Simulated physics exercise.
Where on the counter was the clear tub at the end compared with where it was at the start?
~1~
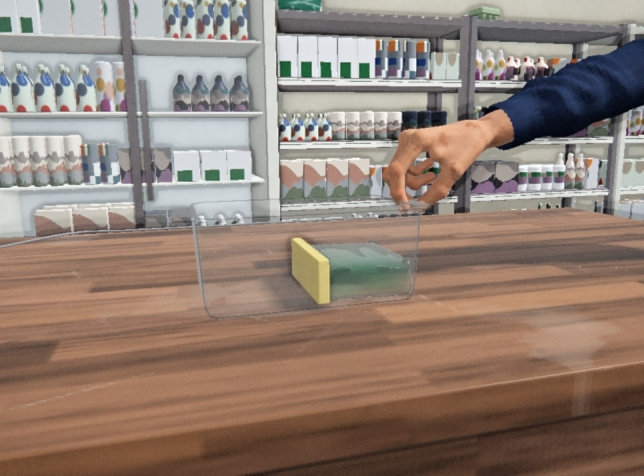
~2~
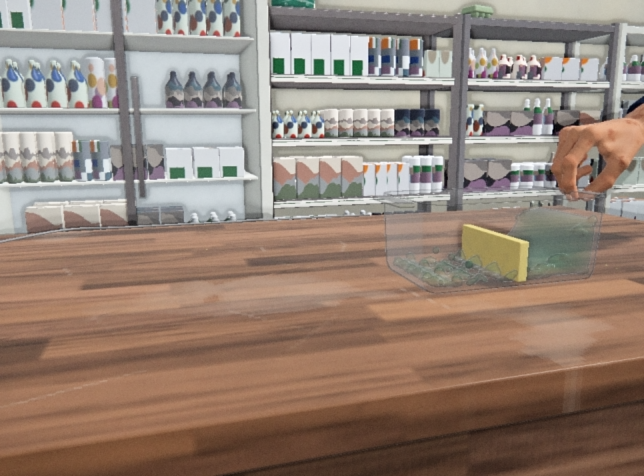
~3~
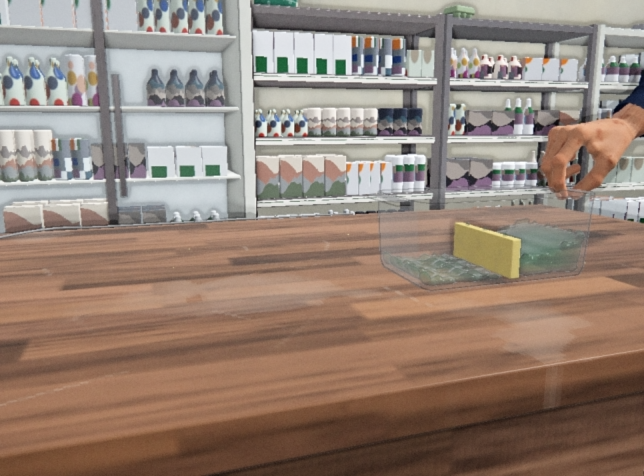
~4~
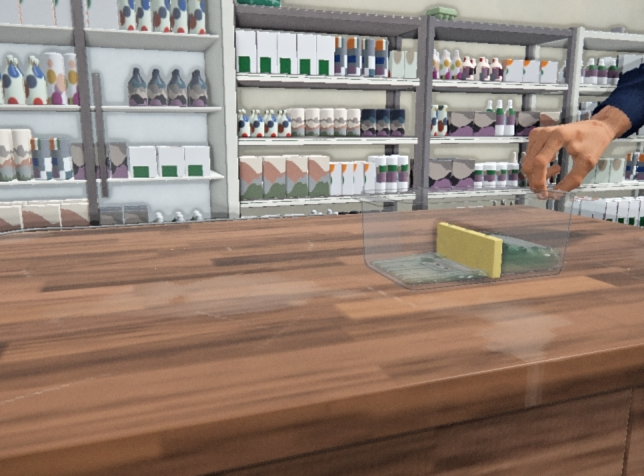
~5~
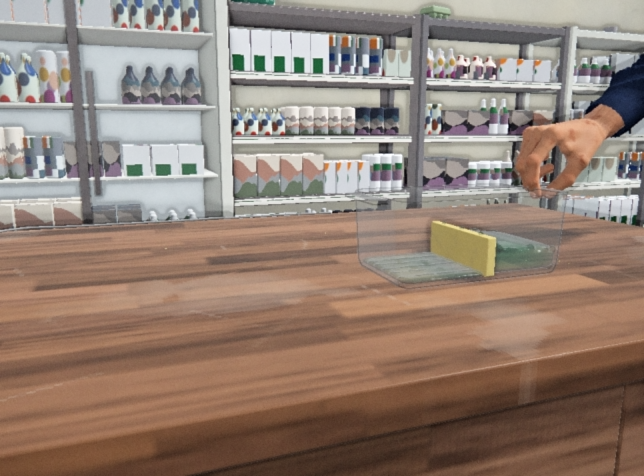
It started near the middle of the view and ended farther to the right along the counter.
On a wooden shop counter in front of stocked shelves, a hand pulled a clear tub with a yellow divider to the right, and some greenish water from the right part got into the left, where a shallow layer settled and stayed.
